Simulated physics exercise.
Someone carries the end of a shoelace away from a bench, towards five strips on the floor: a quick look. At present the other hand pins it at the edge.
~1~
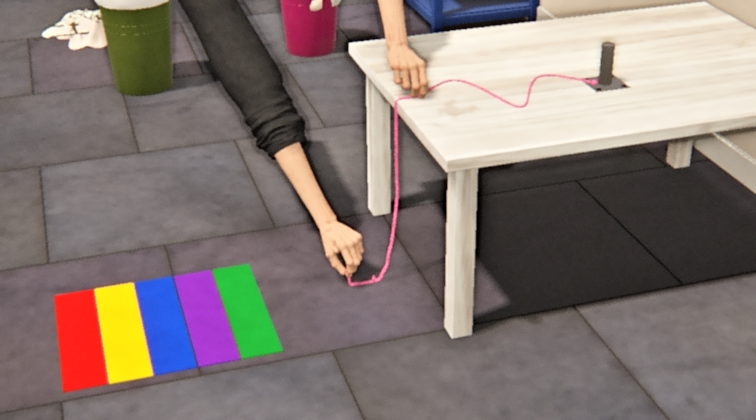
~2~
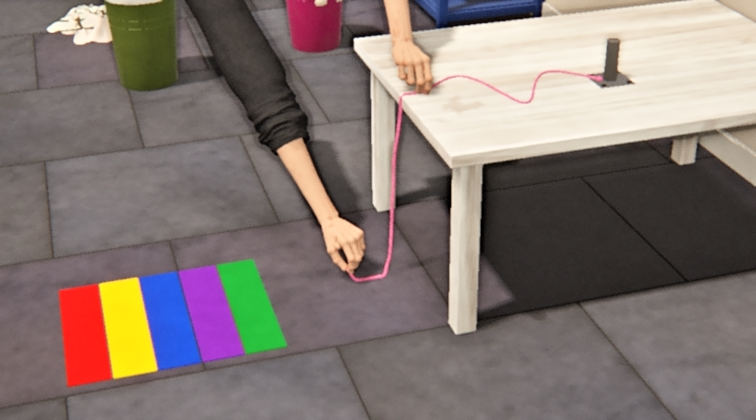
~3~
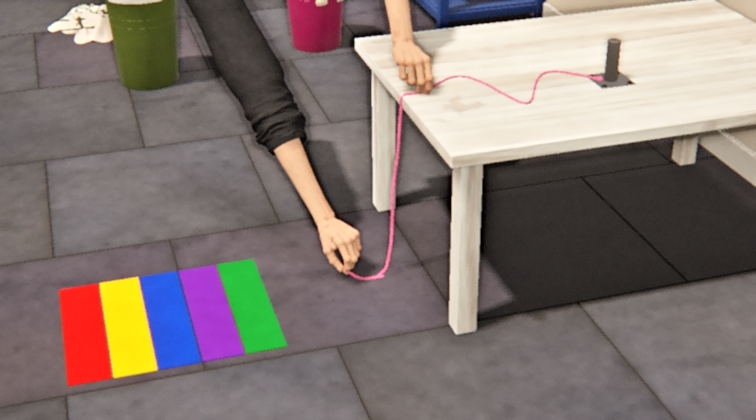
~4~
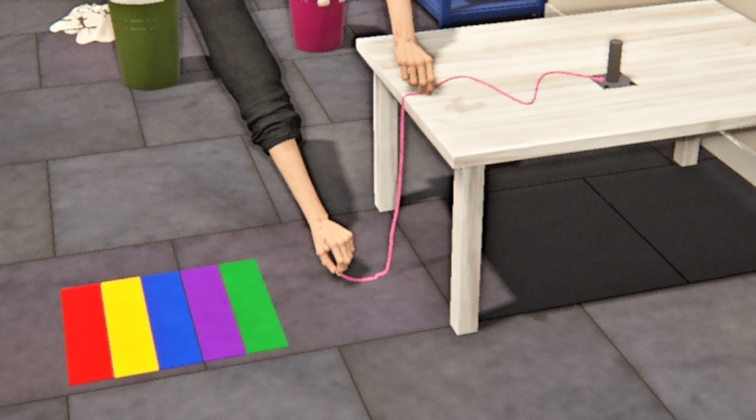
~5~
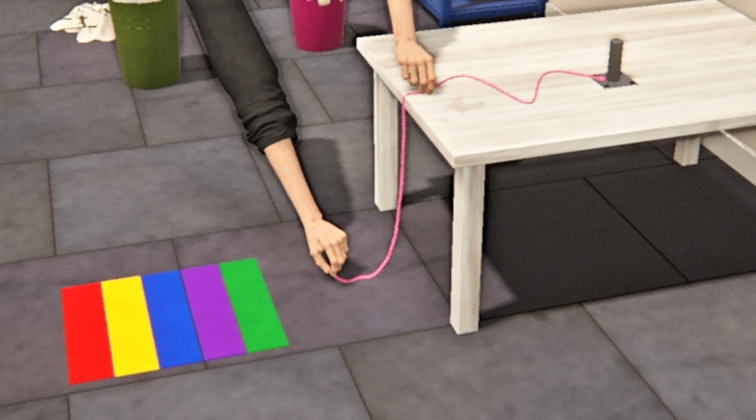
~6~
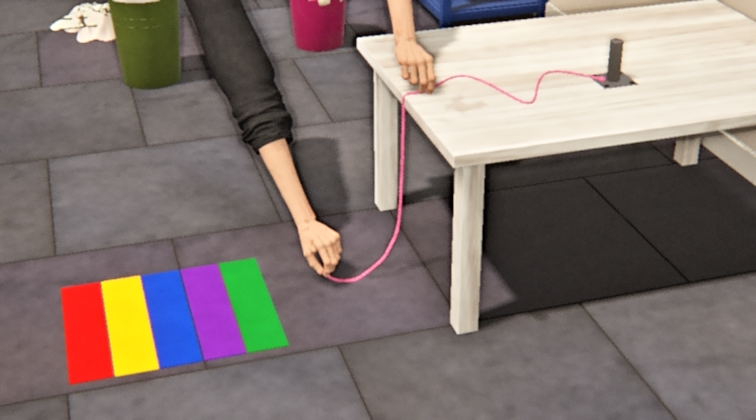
At the start, one hand presses a pink cord to the edge of a pale wooden table while the other holds its end near the floor, right of five coloured strips. The lower hand then moves slightly left, drawing the hanging cord into a wider curve, while the upper hand stays put.
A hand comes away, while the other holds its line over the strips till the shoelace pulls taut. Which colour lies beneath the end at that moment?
Red.
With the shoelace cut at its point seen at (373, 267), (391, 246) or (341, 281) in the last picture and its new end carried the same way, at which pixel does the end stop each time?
Try 1: About (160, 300). Try 2: About (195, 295). Try 3: About (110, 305).
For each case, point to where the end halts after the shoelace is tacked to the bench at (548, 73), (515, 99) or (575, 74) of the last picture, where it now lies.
First try near (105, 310), second near (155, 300), third near (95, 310).
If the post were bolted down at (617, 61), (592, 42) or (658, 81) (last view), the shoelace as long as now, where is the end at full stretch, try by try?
Around (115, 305), then (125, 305), then (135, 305).
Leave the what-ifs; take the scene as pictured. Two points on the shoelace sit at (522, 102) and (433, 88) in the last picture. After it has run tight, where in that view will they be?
They go to (460, 97) and to (336, 149).
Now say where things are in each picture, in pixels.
The first frame shows end (346, 273); green (256, 338); purple (214, 345); blue (172, 353); yellow (128, 361); red (83, 369).
The second frame shows end (348, 269); shoelace through (563, 72) (532, 98) (472, 78) (405, 96) (393, 178) (390, 254).
The third frame shows end (344, 270).
The fourth frame shows end (337, 271); shoelace through (566, 73) (534, 99) (474, 79) (408, 96) (400, 178) (390, 254).
The fifth frame shows end (331, 272).
The sixth frame shows end (324, 273); shoelace through (566, 72) (535, 98) (475, 78) (408, 95) (402, 177) (387, 253).
A little later, end near (151, 301); over blue.
Next, end near (108, 308); over yellow.
When it is tight, end near (82, 312); over red. The red one.
